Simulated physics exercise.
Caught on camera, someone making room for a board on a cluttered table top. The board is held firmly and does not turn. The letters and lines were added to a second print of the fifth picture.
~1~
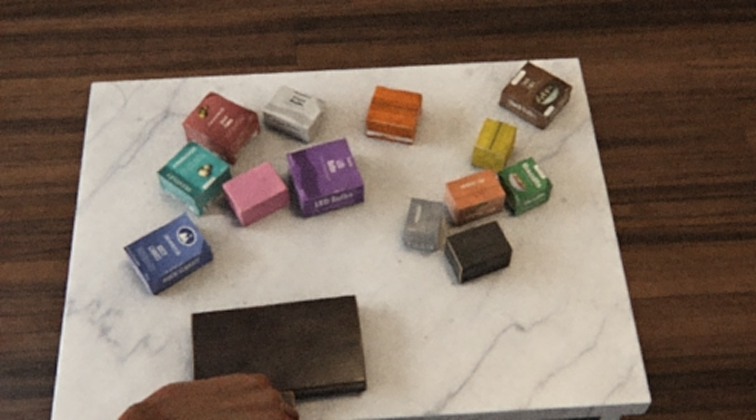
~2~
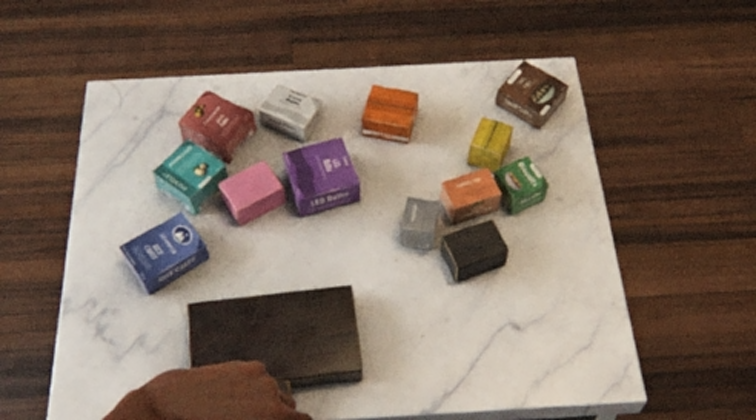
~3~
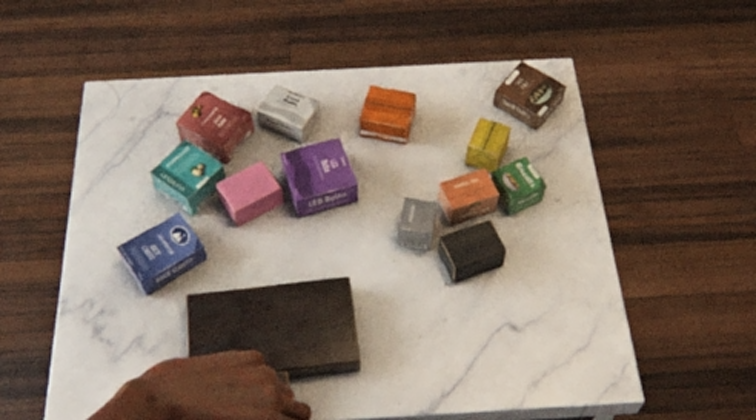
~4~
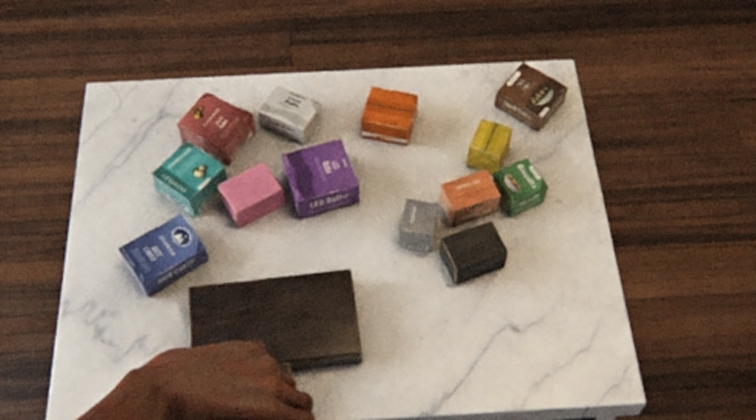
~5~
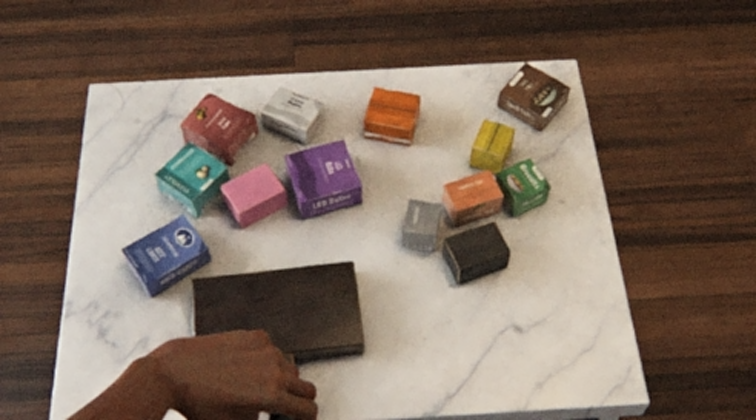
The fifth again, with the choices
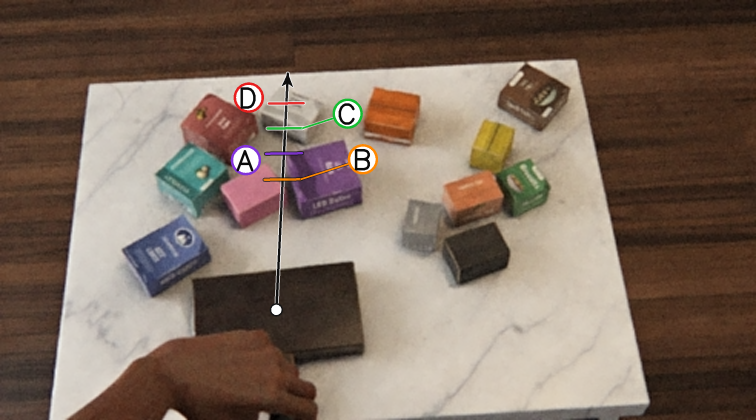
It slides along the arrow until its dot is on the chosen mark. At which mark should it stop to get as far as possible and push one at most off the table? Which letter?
C.
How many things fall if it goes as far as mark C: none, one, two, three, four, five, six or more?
In all, one.
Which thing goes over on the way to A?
The white packet.
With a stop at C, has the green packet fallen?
By then, no.
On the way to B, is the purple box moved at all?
Yes.
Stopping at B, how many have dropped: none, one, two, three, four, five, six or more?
By then, none.
On the marked copy, A at (284, 153); B at (283, 179); C at (285, 128); D at (286, 103); the arrow from (276, 310) to (288, 73); the white dot at (276, 310).
With C. Early on, board (281, 245); blue packet (162, 241); purple box (326, 173).
Further on, board (284, 179); white packet (288, 82); red packet (210, 115).
At the end, board (286, 135); white packet over the edge; purple box (328, 73); one fallen.
As for the rest, A is within the limit but short; B is within the limit but short; D drops three.
